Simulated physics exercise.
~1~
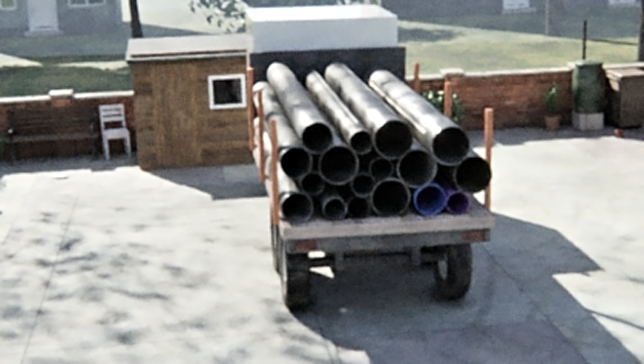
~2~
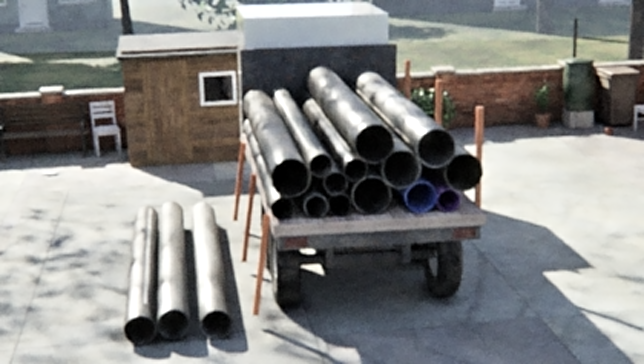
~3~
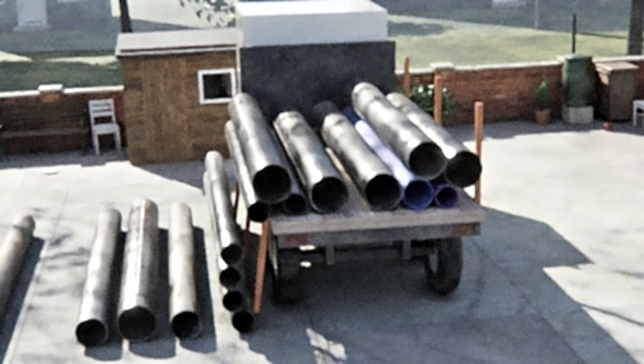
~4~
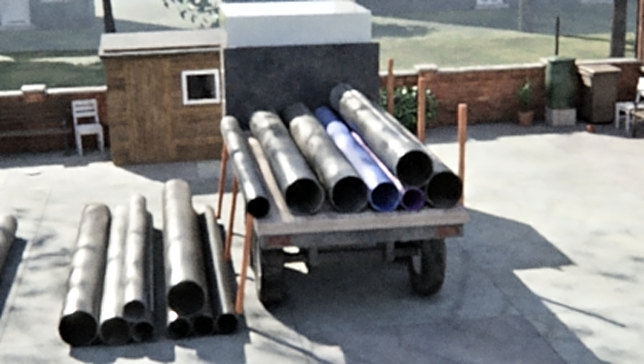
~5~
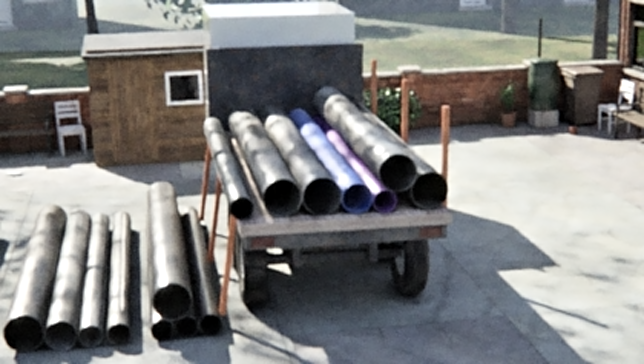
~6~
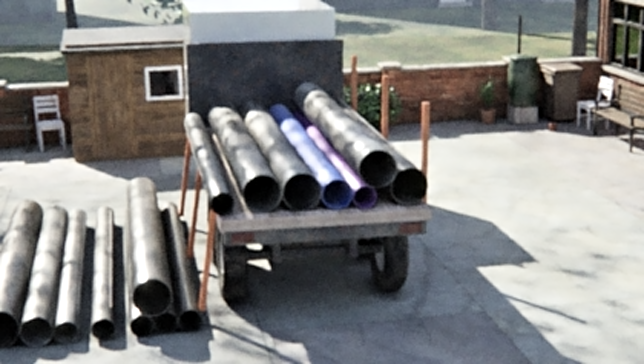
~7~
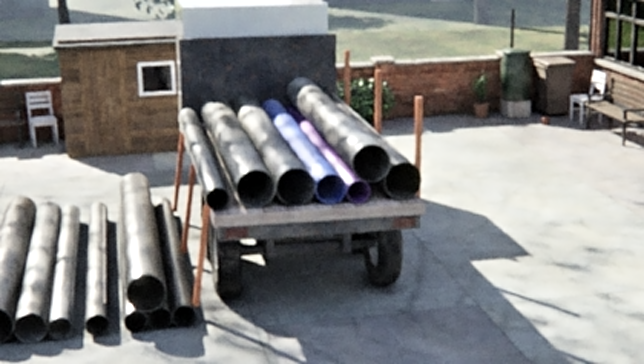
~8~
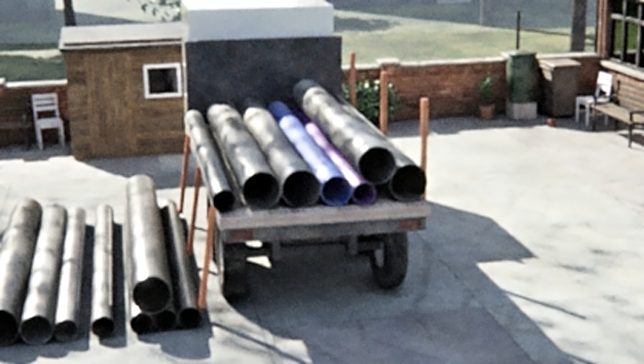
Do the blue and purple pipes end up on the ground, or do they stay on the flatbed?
Both the blue pipe and the purple pipe stay on the flatbed. They roll a little to the left and come to rest side by side on the deck.
